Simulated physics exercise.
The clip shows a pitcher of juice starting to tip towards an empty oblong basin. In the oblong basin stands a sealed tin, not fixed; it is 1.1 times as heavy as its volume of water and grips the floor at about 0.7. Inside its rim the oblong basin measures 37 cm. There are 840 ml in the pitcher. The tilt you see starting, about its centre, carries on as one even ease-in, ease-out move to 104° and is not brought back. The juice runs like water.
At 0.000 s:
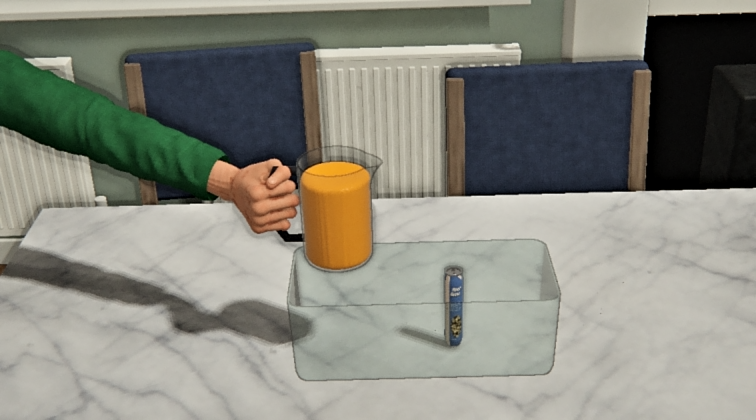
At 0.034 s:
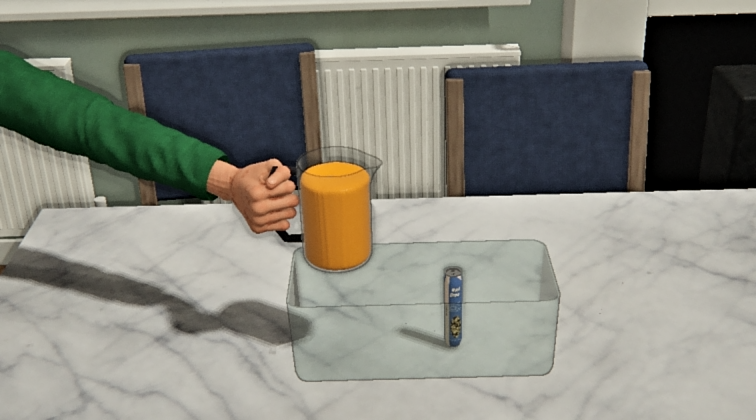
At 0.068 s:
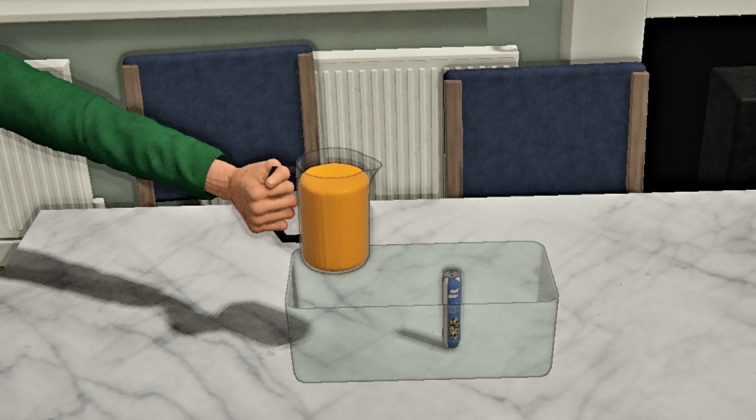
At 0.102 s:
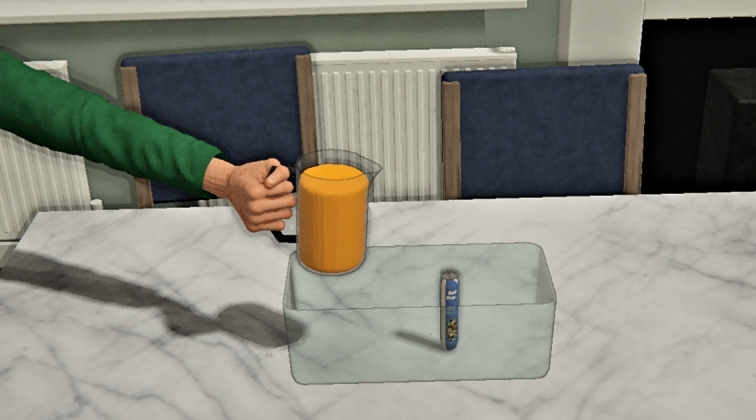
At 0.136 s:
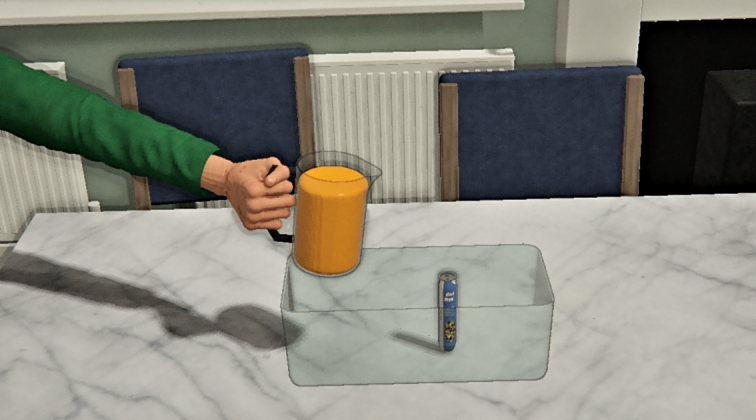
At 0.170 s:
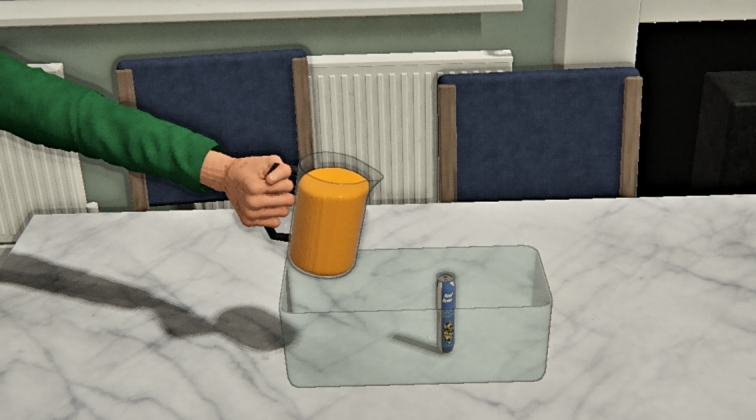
A glass pitcher of orange juice, gripped by a hand in a green sleeve, stays upright at first above the left end of a clear, empty oblong basin on a marble table. The hand then tilts it slightly to the right, while the small blue tin by the basin stays put.
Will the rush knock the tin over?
It topples.
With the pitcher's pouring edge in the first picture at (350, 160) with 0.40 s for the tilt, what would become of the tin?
Then it stays up.
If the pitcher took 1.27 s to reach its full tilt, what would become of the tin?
The tin topples.
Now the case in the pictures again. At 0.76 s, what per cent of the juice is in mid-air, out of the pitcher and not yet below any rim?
About 14 per cent.
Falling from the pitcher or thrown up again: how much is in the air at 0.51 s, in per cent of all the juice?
Near 12 in a hundred.
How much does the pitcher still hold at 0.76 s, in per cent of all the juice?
Near 40 in a hundred.
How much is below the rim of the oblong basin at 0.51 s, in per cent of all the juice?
Some 3 per cent.
Then, 0.51 s in, the tilt is 73° and 85 per cent is still to pour; the tin stands where it began.
Then, 0.76 s in, the tilt is 103° and 41 per cent is still to pour; the tin leans 26°.
Then, 1.02 s in, the tilt is 104° and 8 per cent is still to pour; the tin lies on its side.
Then, 1.31 s in, the tilt is 104° and 1 per cent is still to pour; the tin lies on its side.
Finally, the tin lies on its side.
